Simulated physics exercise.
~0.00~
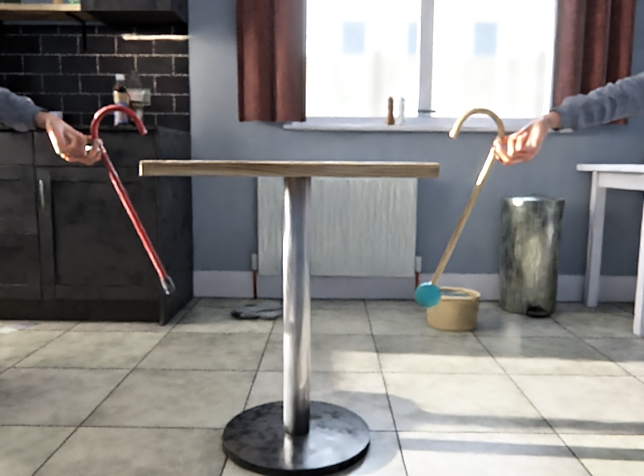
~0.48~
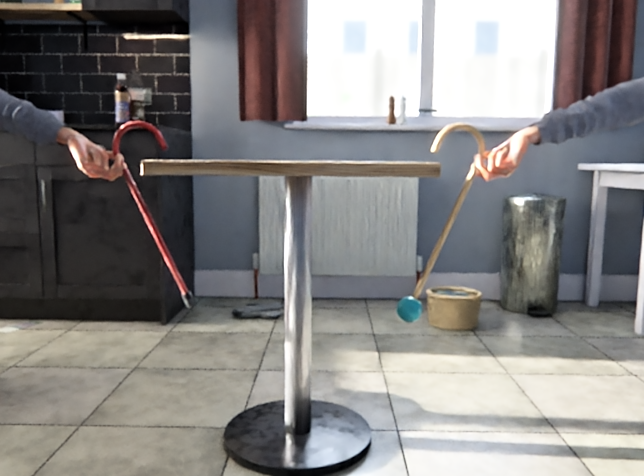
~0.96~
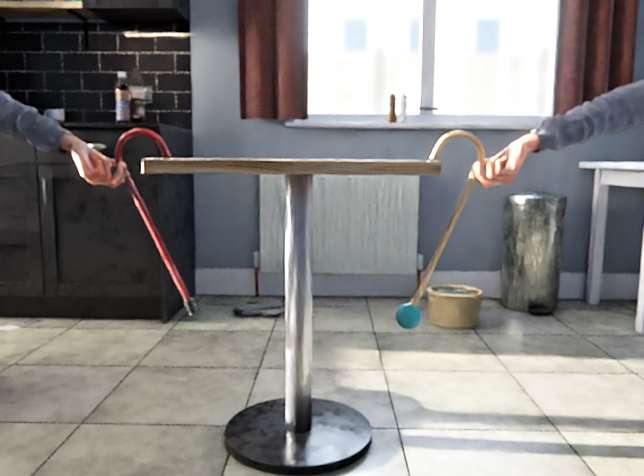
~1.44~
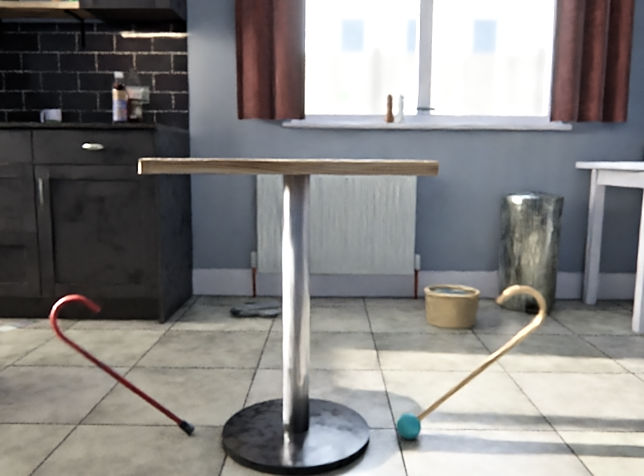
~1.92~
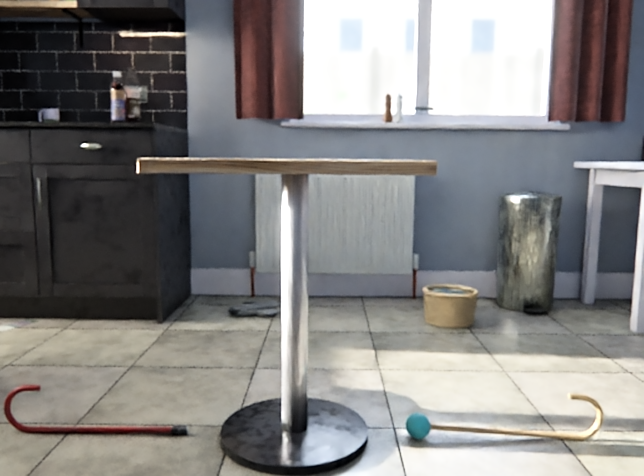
Two hooked canes, a red one at left and a tan one with a turquoise tip at right, are held by hands on opposite sides of a wooden-topped pedestal table. The slightly swaying view faces a kitchen with dark cabinets, a window and red-brown curtains. The hands bring both canes inward and lower their hooks against the ends of the tabletop. Once the hands have let go and gone, both canes drop past the edges and tilt outward. They end lying on the tiled floor on either side of the table, which stays standing.
